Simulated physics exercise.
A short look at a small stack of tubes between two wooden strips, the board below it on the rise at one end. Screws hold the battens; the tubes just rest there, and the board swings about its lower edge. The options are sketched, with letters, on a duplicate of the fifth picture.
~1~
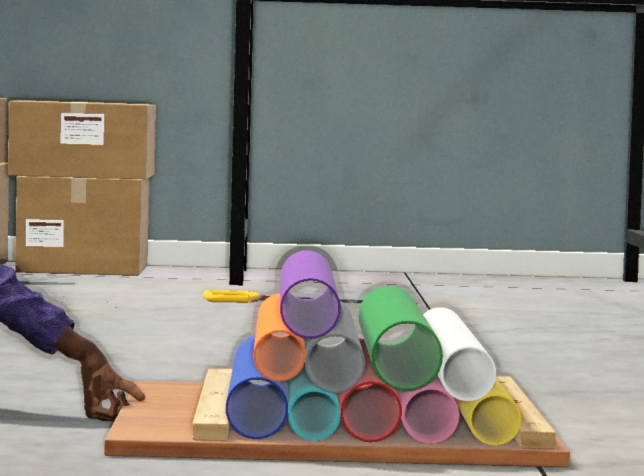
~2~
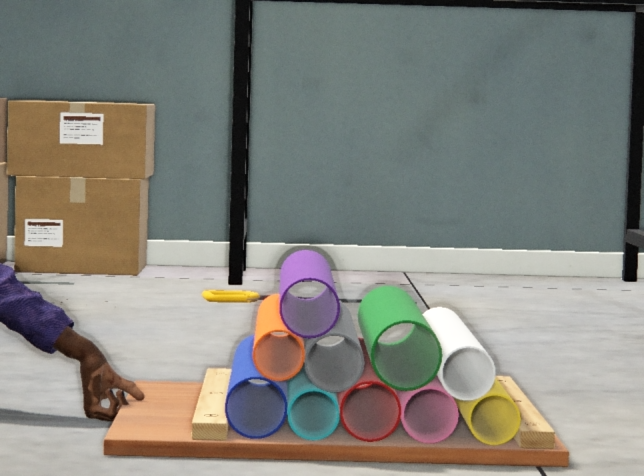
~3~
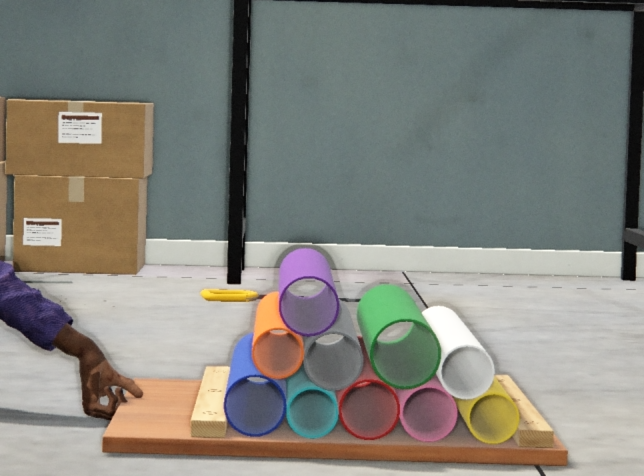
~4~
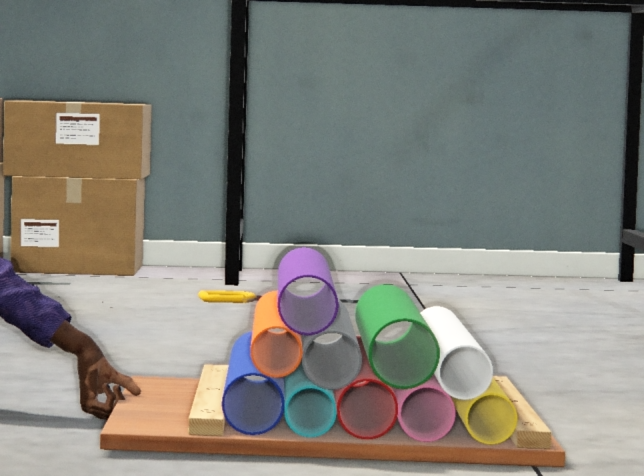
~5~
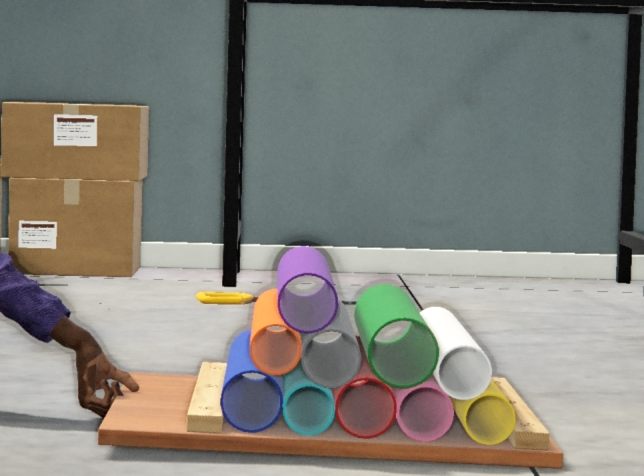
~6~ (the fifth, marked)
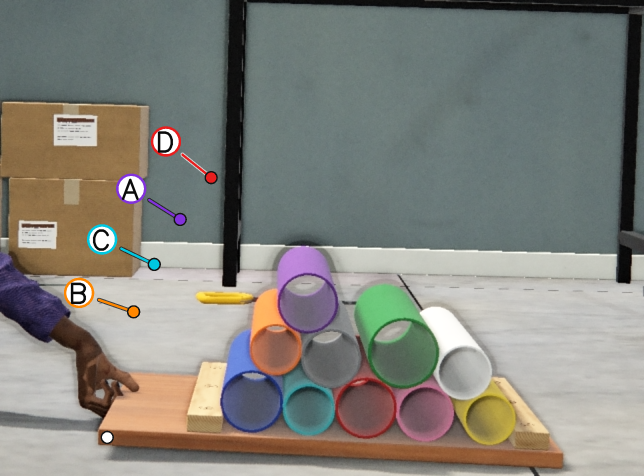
The view drifts very slightly, and little else changes as a dark-skinned hand in a purple sleeve stays at the left end of a wooden board. Colourful tubes, with a purple one on top, rest stacked between two wooden strips, keeping the same arrangement throughout.
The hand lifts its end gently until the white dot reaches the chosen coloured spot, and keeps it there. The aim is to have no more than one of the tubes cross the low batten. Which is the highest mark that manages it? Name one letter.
Stop at B.
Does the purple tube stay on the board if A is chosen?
No.
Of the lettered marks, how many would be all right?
The number is one.
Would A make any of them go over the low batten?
Yes.
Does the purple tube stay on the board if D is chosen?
The purple tube: No.
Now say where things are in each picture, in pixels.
Turquoise tube (314, 415); red tube (371, 411); pink tube (431, 415), in the first picture.
Pink tube (430, 415); yellow tube (494, 419), in the second picture.
Board (331, 410); white tube (466, 372), in the third picture.
Board (329, 409); blue tube (253, 404); turquoise tube (311, 411), in the fourth picture.
Board (327, 408); blue tube (252, 401); turquoise tube (309, 409), in the fifth picture.
On the copy, A at (180, 219); B at (134, 312); C at (154, 264); D at (211, 178); the white dot at (107, 437).
On B. First, board at 13°.
Then, board at 18°.
Finally, board at 18°, one over the low batten (white).
By contrast, A five over the low batten; C five over the low batten; D five over the low batten.
